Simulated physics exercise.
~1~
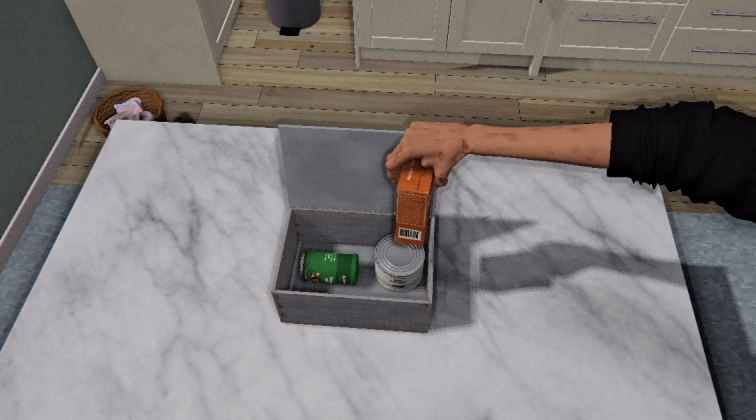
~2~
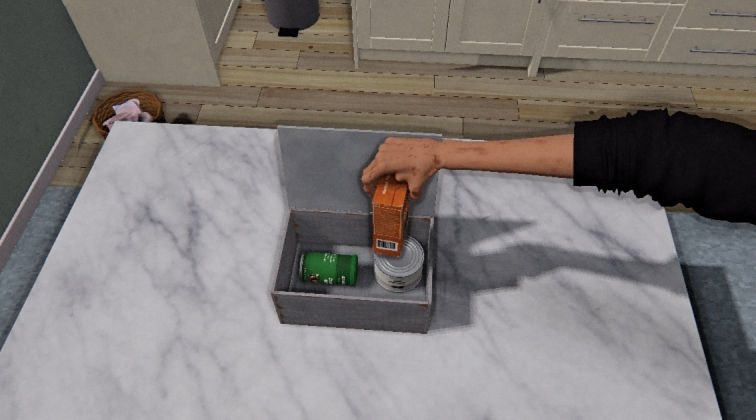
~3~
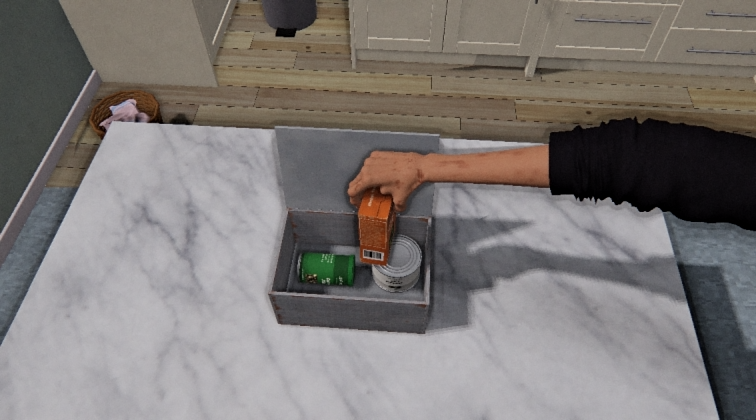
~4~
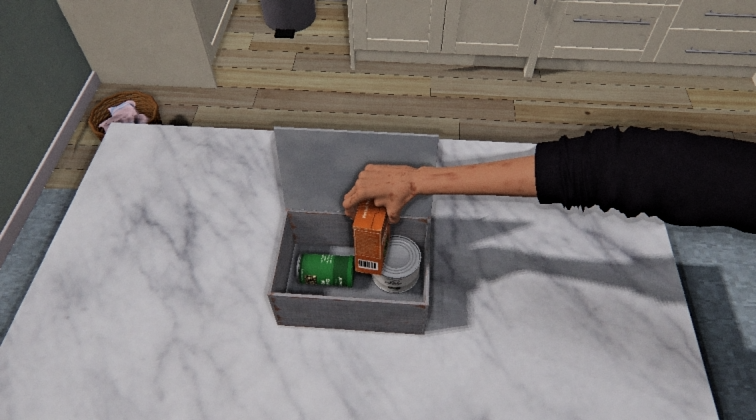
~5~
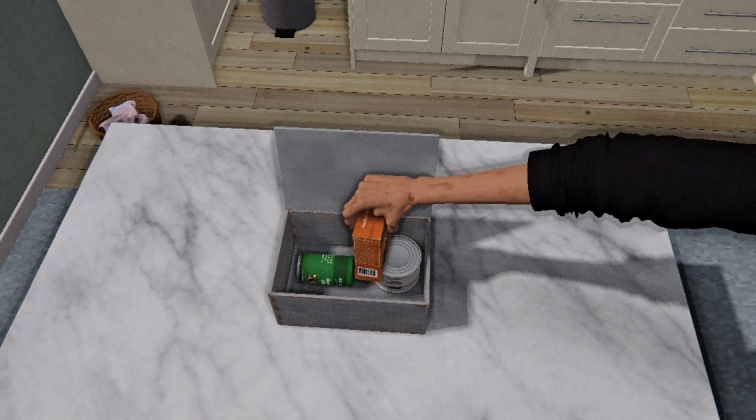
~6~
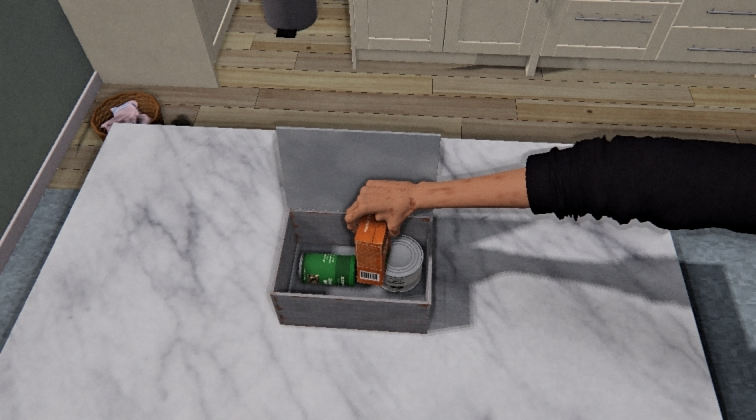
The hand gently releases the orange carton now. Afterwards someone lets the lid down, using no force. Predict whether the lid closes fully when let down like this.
Prediction: The lid closes fully.
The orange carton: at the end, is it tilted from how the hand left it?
Simply put, the orange carton gets tilted.
Then, 0.70 s past the last view, orange carton on its side near (330, 298).
Then, 1.50 s past the last view, lid 66° above the rim; orange carton on its side near (329, 300); green tin displaced a little.
Then, 2.20 s past the last view, lid 17° above the rim; orange carton on its side near (329, 300); green tin displaced a little.
Finally, lid shut; down or leaning hard in the box, orange carton; the other 2 still in place. Final places as the last picture's camera would see them, orange carton near (329, 300).
